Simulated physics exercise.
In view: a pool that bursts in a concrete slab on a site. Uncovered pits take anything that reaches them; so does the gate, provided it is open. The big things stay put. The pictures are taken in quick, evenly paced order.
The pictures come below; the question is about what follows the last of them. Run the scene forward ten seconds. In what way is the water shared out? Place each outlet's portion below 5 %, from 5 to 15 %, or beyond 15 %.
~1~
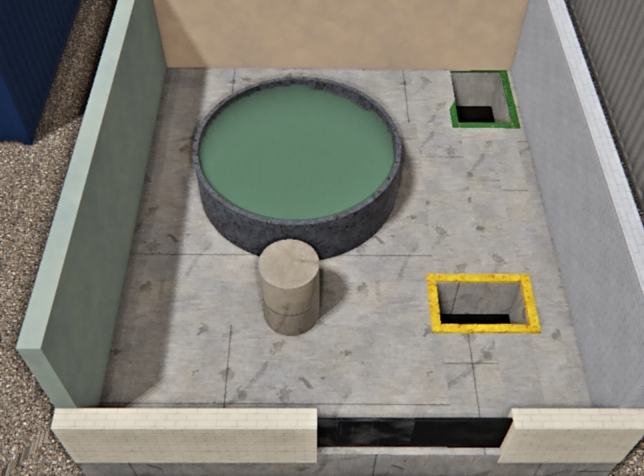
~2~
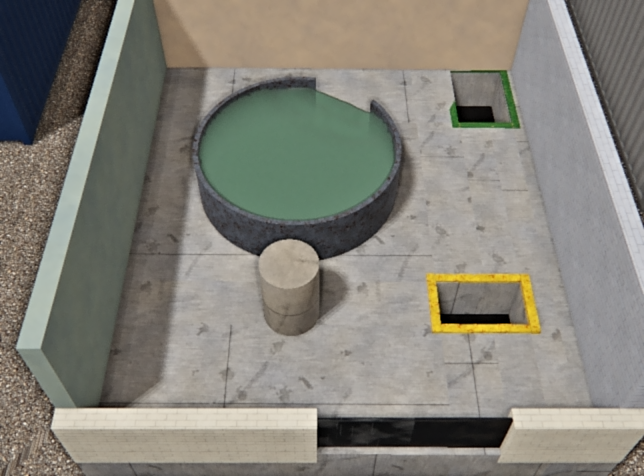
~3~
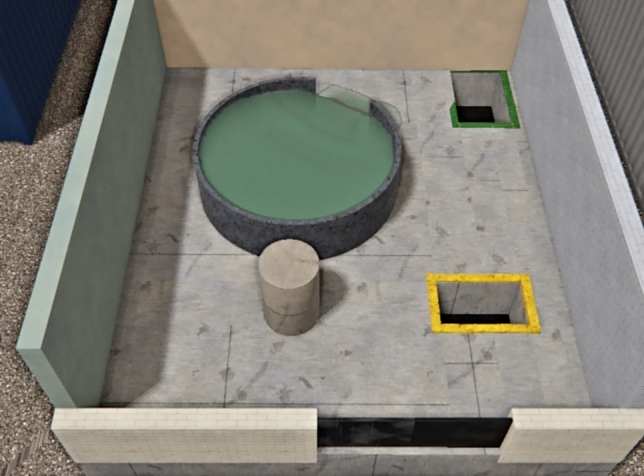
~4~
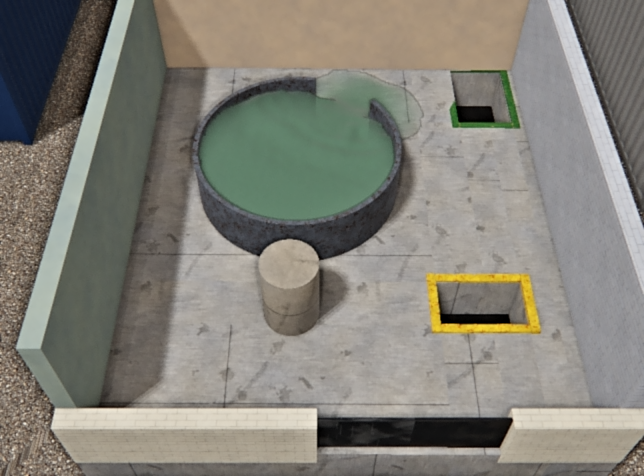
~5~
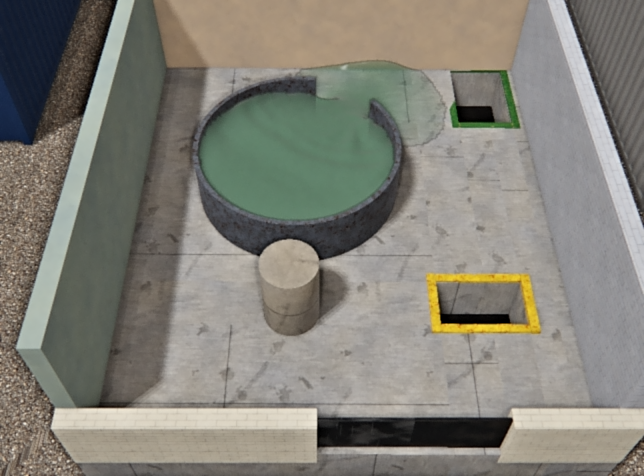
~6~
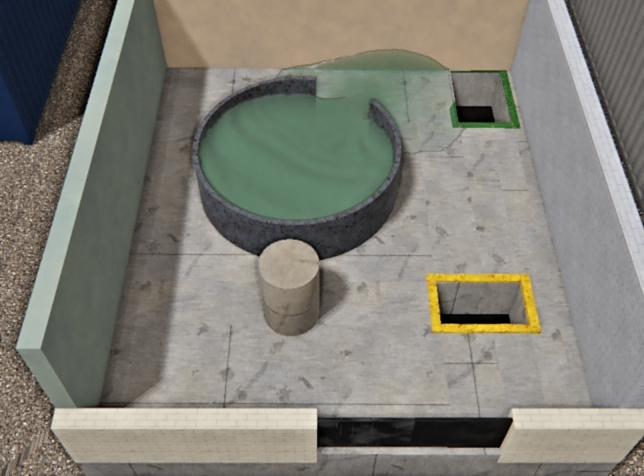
Once it settles, the gate collects below 5 %, the yellow pit collects below 5 %, the green pit collects beyond 15 %.
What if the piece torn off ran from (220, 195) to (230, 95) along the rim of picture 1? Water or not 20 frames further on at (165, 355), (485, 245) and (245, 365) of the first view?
Point 1: Inundated; point 2: Unwetted; point 3: Inundated.
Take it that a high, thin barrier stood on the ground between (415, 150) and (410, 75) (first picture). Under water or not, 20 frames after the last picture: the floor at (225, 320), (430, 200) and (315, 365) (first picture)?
Taken in turn, the three points are unsoaked, soaked and unsoaked.
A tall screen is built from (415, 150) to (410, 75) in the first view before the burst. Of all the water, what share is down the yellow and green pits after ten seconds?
Estimated shares: Yellow 6 percent, green 10 percent.
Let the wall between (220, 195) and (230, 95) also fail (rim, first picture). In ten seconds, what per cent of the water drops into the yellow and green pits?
Near enough: Yellow 10 percent, green 25 percent.
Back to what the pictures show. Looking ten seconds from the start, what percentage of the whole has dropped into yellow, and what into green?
About 0 and 54 per cent.
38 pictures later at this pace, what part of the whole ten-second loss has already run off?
I'd say about 75 per cent.
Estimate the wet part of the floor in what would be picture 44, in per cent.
Roughly 45 %.
A moment on, water covers 15 % of the floor; the gate 0 %, the yellow pit 0 %, the green pit 4 %.
Next, water covers 20 % of the floor; the gate 0 %, the yellow pit 0 %, the green pit 13 %.
Then, water covers 30 % of the floor; the gate 0 %, the yellow pit 0 %, the green pit 25 %.
Later, water covers 45 % of the floor; the gate 0 %, the yellow pit 0 %, the green pit 40 %.
In the end, water covers 65 % of the floor; the gate 0 %, the yellow pit 0 %, the green pit 54 %.
